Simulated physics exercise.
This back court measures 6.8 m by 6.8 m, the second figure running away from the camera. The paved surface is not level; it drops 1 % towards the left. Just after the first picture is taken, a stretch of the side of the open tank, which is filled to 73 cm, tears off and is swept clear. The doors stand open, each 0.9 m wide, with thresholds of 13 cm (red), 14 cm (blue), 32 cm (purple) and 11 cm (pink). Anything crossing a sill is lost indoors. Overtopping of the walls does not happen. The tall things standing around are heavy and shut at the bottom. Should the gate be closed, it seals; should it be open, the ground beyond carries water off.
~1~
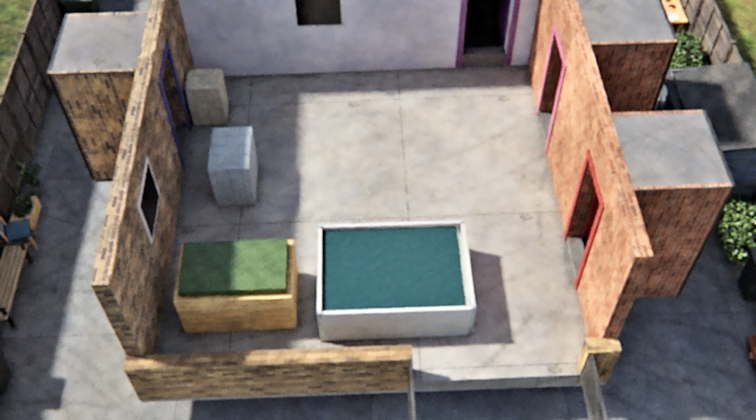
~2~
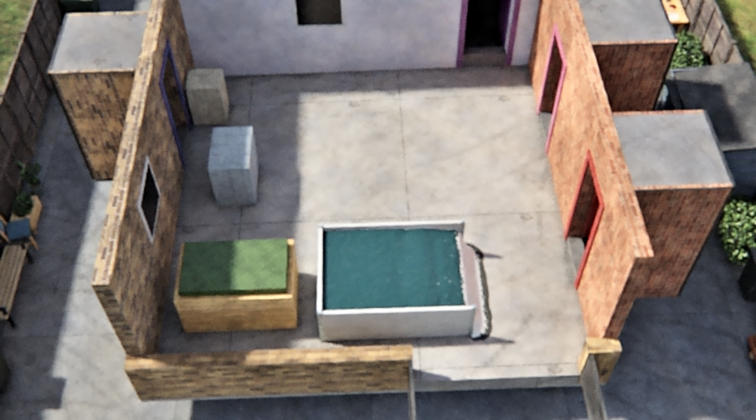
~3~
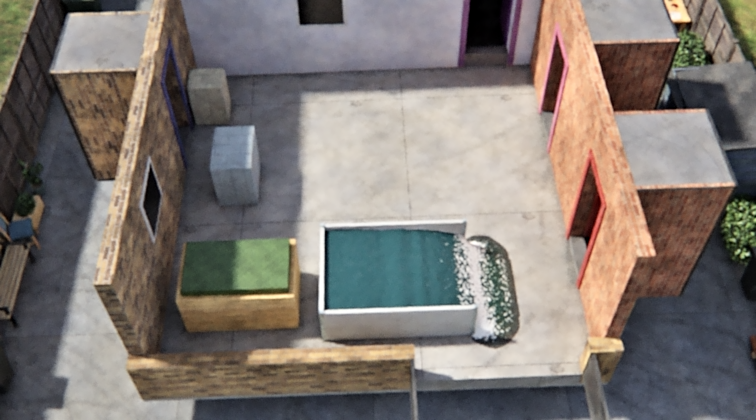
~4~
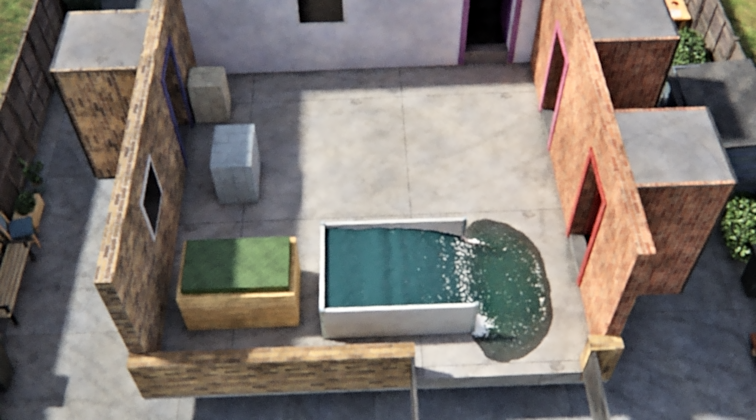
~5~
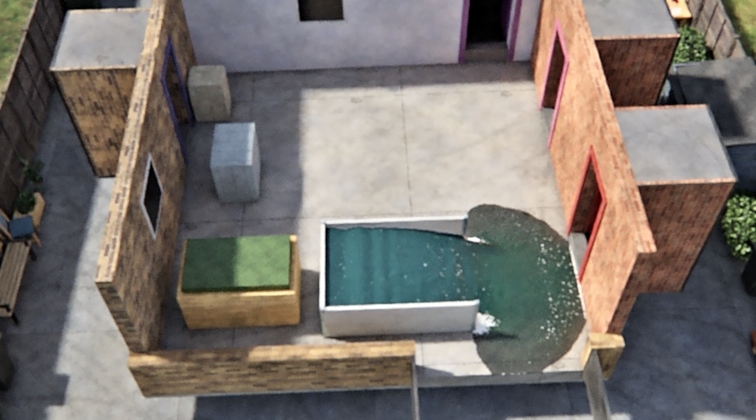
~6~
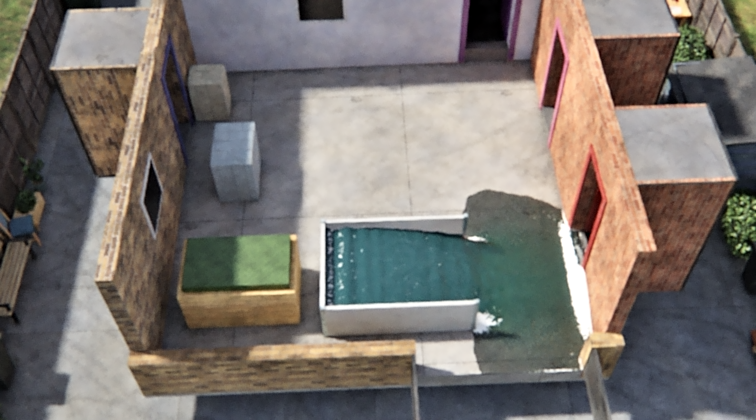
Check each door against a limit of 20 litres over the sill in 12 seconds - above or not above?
Outcome: The red door overshoots the limit; the blue door undershoots the limit; the purple door undershoots the limit; the pink door undershoots the limit.
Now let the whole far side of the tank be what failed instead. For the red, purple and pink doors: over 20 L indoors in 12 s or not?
Then red does not exceed it, purple does not exceed it, pink does not exceed it.
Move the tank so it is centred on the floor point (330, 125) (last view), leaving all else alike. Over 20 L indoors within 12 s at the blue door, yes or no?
Blue: Within limit.
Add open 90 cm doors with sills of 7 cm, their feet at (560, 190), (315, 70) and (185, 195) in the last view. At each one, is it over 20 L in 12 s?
Well, the first is on the high side, the second is on the low side, and the third is on the low side.
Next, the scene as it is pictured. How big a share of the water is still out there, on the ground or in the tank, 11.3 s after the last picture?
Near 52 in a hundred is still there.
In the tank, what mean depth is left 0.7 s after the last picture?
Some 41 cm on average.
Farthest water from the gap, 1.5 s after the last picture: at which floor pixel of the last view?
Somewhere near pixel (527, 83).
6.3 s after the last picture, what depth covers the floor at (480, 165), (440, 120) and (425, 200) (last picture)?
3, 2 and 1 cm.
Then, 0.7 s after the last picture water covers 15 % of the floor and is deepest (44 cm) near (585, 355); red door 39 cm at the sill, 99 L in, blue door not reached, purple door not reached, pink door not reached.
Then, 1.5 s after the last picture water covers 20 % of the floor and is deepest (38 cm) near (572, 296); red door 36 cm at the sill, 242 L in, blue door not reached, purple door not reached, pink door 7 cm at the sill, 0 L in.
Then, 2.8 s after the last picture water covers 35 % of the floor and is deepest (21 cm) near (572, 296); red door 21 cm at the sill, 360 L in, blue door not reached, purple door 18 cm at the sill, 0 L in, pink door 6 cm at the sill, 0 L in.
Then, 6.3 s after the last picture water covers 60 % of the floor and is deepest (16 cm) near (198, 85); red door 6 cm at the sill, 379 L in, blue door 1 cm at the sill, 0 L in, purple door 9 cm at the sill, 0 L in, pink door 3 cm at the sill, 0 L in.
Then, 11.3 s after the last picture water covers 80 % of the floor and is deepest (10 cm) near (188, 157); red door 2 cm at the sill, 379 L in, blue door 9 cm at the sill, 0 L in, purple door 3 cm at the sill, 0 L in, pink door 2 cm at the sill, 0 L in.
